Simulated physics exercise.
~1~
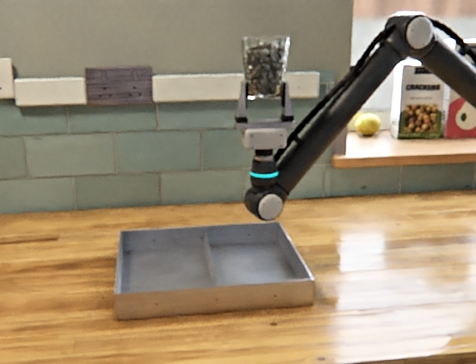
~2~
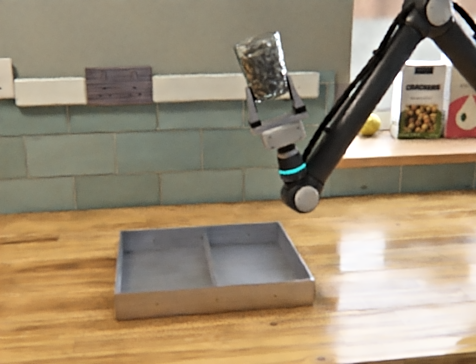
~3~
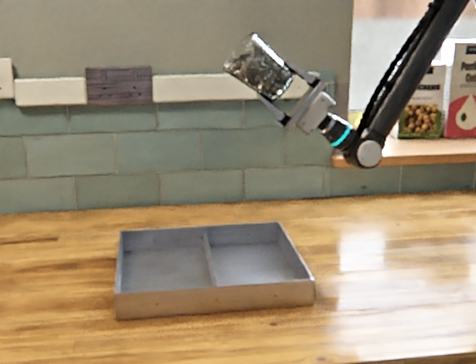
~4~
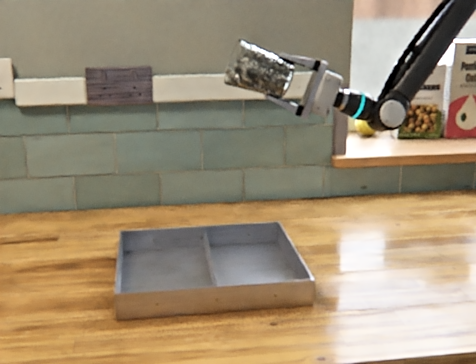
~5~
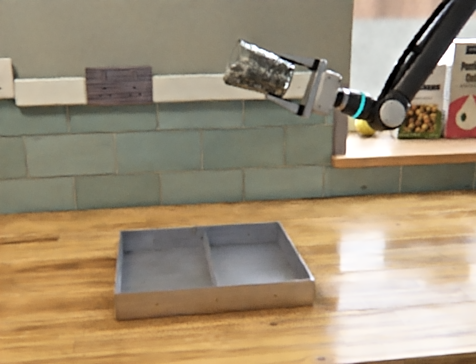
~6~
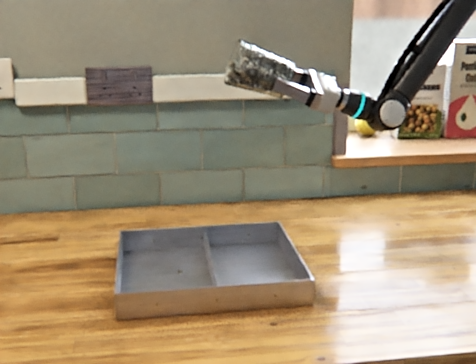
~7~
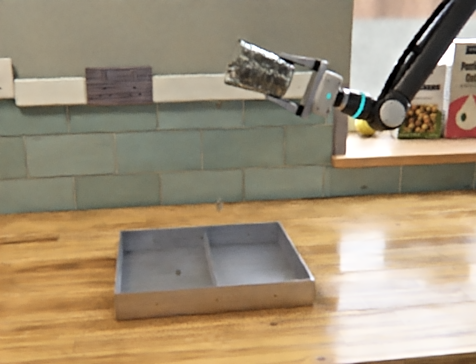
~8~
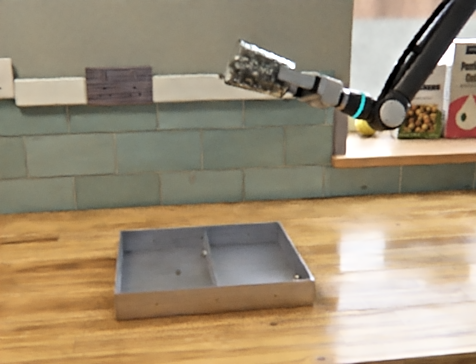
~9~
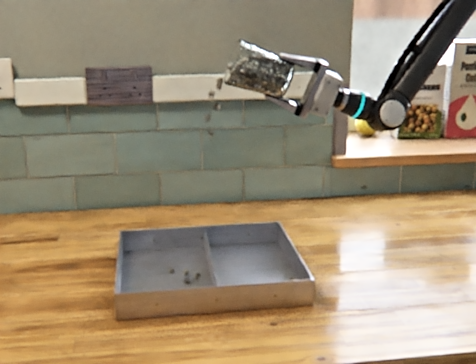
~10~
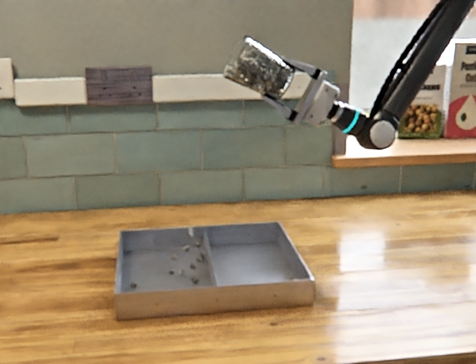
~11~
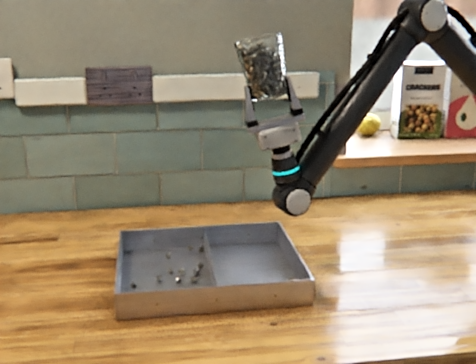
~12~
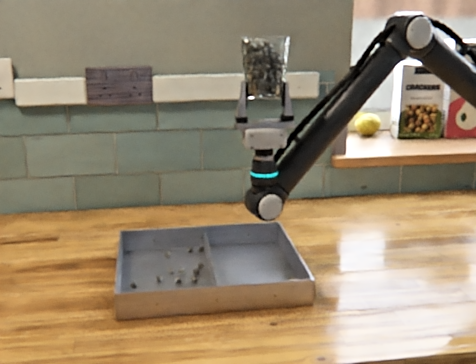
On a wooden counter before a green tiled wall, a black robot arm holds a clear cup of small dark pebbles upright above a gray tray split by a cross wall. The arm tips the cup to the left until it lies almost on its side, its mouth sloping upward. Holding that slope, the gripper rolls the cup around, and a few pebbles begin to drop into the tray. More trickle down, mostly into the left part. The arm then swings the cup upright again, still well filled, leaving a small scatter of pebbles in the tray.
